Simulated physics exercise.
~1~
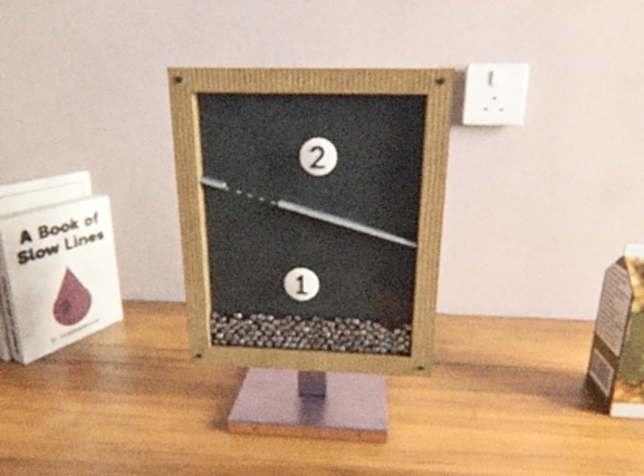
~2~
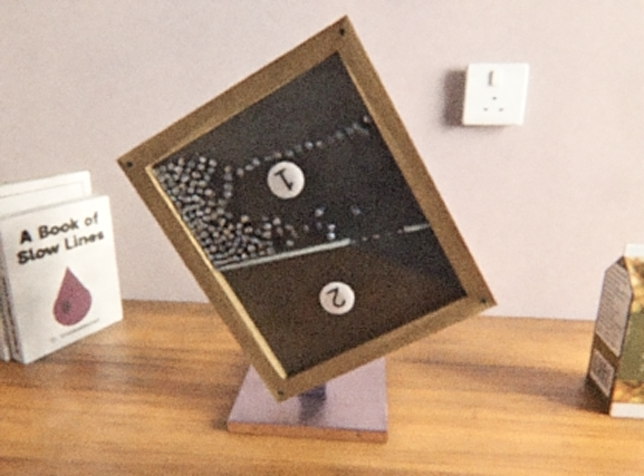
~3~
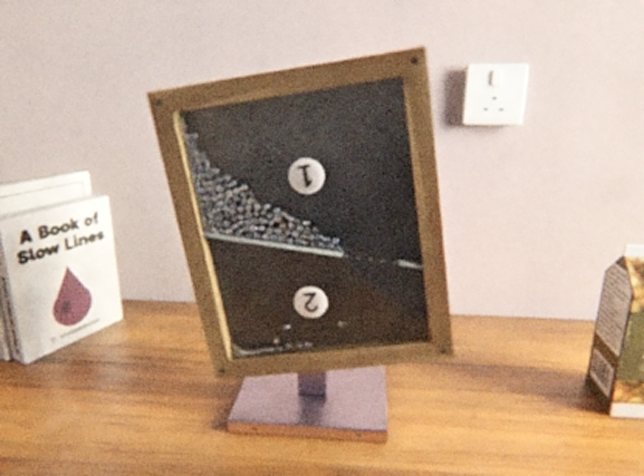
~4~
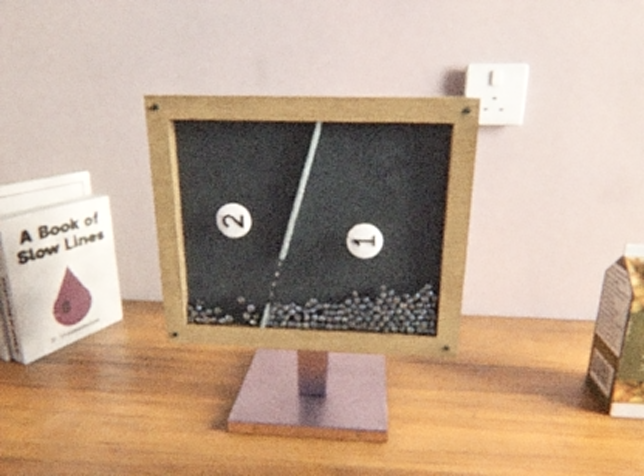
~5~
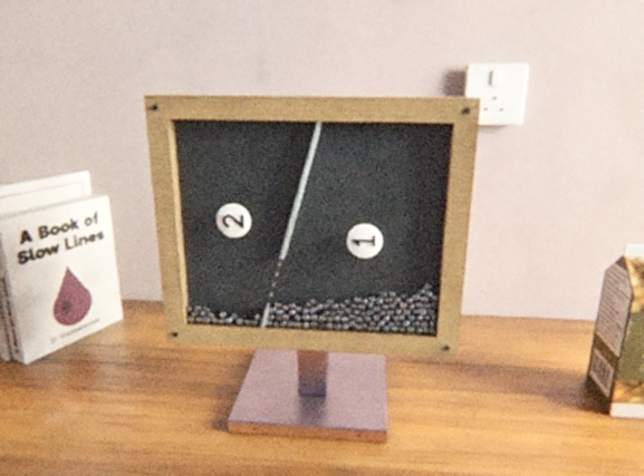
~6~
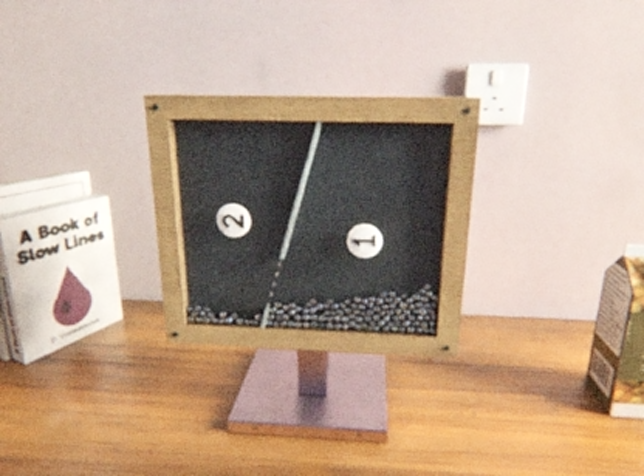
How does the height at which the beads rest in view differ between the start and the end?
At the start the beads rest low in the upright case, and at the end they rest slightly higher in view, along the bottom of the case turned on its side.
